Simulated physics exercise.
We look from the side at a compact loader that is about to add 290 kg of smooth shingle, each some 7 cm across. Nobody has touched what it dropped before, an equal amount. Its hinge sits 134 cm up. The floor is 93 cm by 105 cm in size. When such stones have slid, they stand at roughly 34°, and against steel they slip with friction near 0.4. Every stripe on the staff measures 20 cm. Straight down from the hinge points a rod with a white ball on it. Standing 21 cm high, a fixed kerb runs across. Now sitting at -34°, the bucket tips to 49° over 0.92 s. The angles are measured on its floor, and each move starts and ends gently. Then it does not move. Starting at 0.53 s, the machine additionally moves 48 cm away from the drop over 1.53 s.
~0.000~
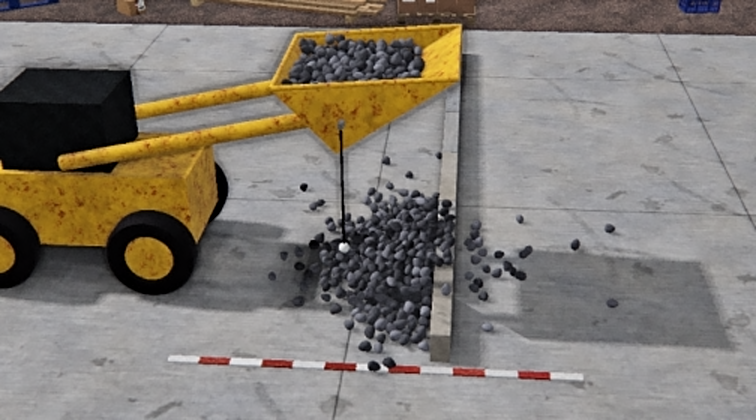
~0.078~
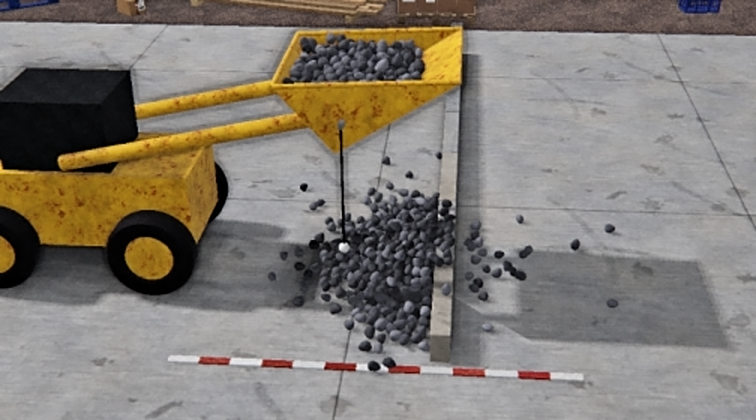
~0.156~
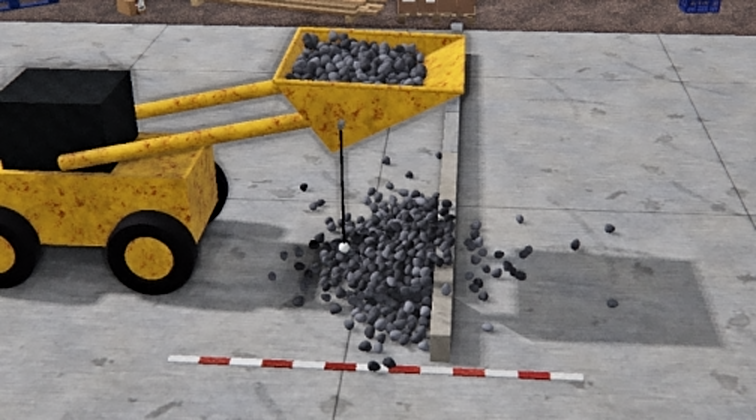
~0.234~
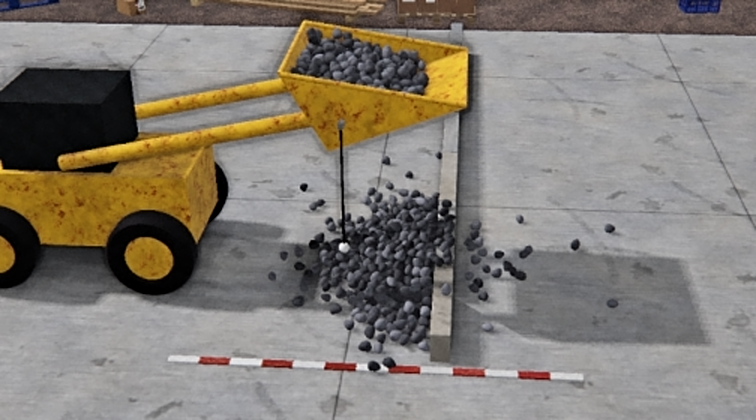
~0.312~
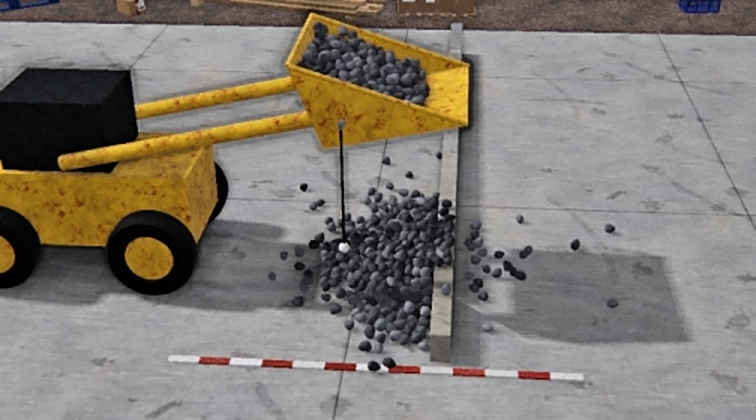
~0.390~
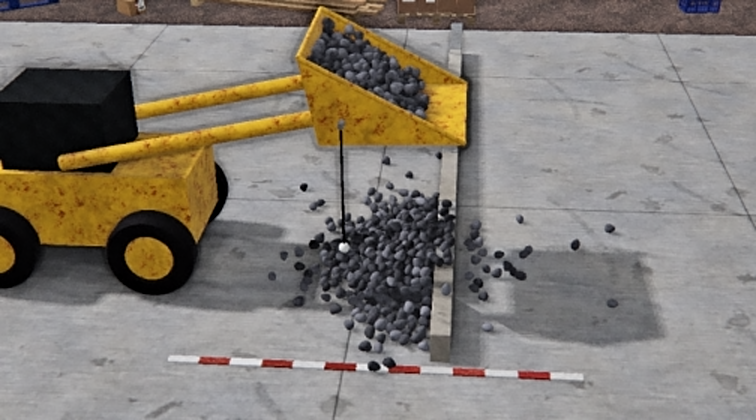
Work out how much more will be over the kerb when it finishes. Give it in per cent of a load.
Around 45 out of 100.
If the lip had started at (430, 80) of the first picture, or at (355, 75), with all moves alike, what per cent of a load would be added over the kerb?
About 15 per cent from the first spot and 0 per cent from the second.
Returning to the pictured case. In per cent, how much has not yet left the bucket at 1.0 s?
40 %.
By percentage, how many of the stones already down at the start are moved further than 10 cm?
Around 25 in a hundred.
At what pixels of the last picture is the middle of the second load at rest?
Roughly at pixel (438, 256).
After 0.7 s the floor is at 36°; in per cent of one load, 100 in the bucket, 96 on this side of the kerb, 5 over the kerb; the foremost stones are at (550, 255).
After 1.0 s the floor is at 49°; in per cent of one load, 41 in the bucket, 152 on this side of the kerb, 8 over the kerb; the foremost stones are at (550, 255).
After 2.5 s the floor is at 49°; in per cent of one load, 0 in the bucket, 150 on this side of the kerb, 50 over the kerb; the foremost stones are at (682, 260).
After 5.0 s the floor is at 49°; in per cent of one load, 0 in the bucket, 150 on this side of the kerb, 50 over the kerb; the foremost stones are at (683, 260). Net gain over the kerb, 45.
